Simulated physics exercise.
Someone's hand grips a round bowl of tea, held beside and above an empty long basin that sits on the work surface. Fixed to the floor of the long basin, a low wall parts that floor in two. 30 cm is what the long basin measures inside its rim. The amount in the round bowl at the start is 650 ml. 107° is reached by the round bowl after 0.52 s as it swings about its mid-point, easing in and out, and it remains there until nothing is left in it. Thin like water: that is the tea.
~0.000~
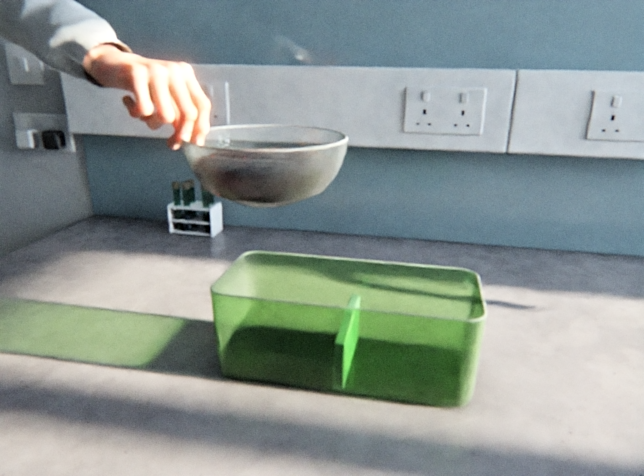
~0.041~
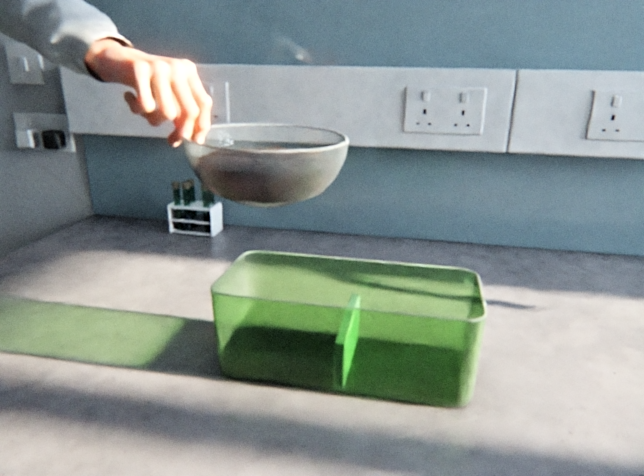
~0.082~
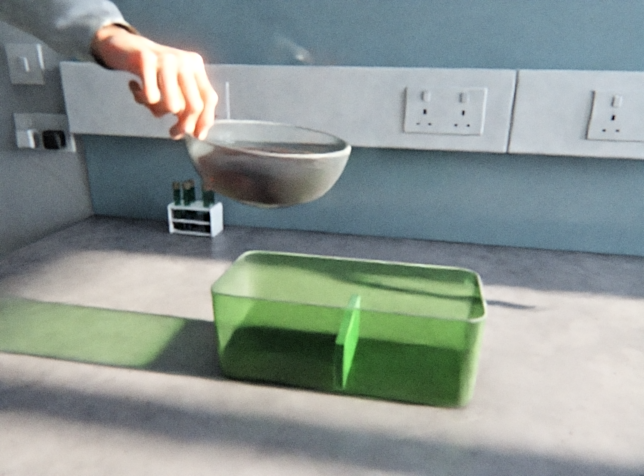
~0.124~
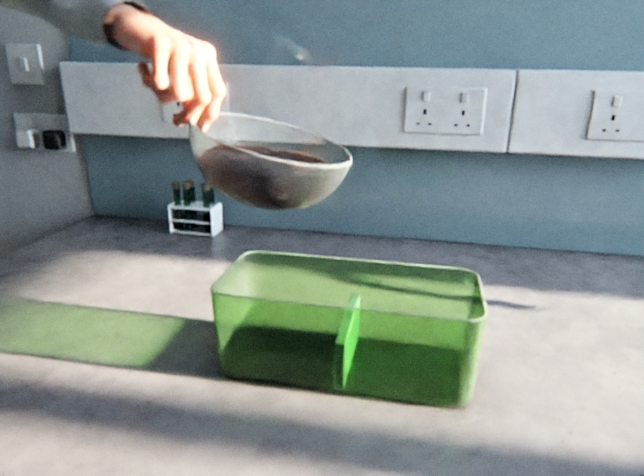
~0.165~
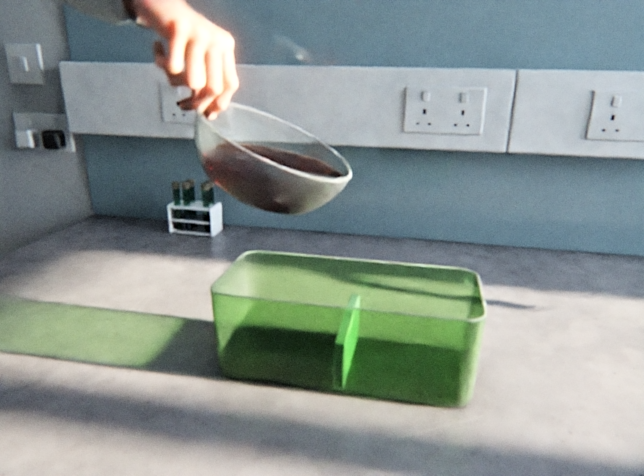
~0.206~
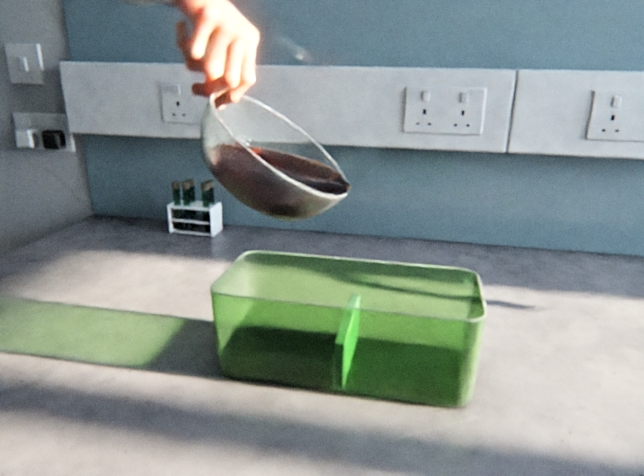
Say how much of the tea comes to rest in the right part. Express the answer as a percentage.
About 60 per cent comes to rest there.
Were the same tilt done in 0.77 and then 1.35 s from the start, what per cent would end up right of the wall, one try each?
First 70, then 80 per cent.
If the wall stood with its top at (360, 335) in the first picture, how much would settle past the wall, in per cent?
Roughly 45 %.
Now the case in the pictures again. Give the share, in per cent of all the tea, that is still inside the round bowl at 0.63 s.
About 0 per cent.
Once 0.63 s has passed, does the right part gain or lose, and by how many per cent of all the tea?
The right part gains close to 8 per cent.
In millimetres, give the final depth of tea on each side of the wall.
Final reading - left some 12 mm, right some 22 mm.
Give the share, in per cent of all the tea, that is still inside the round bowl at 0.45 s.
About 3 percent.
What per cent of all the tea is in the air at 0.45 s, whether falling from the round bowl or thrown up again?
My guess is roughly 28 %.
Then, 0.45 s in, the tilt is 102° and 3 per cent is still to pour, 10 is left of the wall and 58 right of it.
Then, 0.63 s in, the tilt is 107° and 0 per cent is still to pour, 28 is left of the wall and 52 right of it.
Then, 0.82 s in, the tilt is 107° and 1 per cent is still to pour, 30 is left of the wall and 58 right of it.
Then, 1.02 s in, the tilt is 107° and 0 per cent is still to pour, 33 is left of the wall and 60 right of it.
Finally, 33 per cent lies left of the wall, 60 right of it and 6 outside.
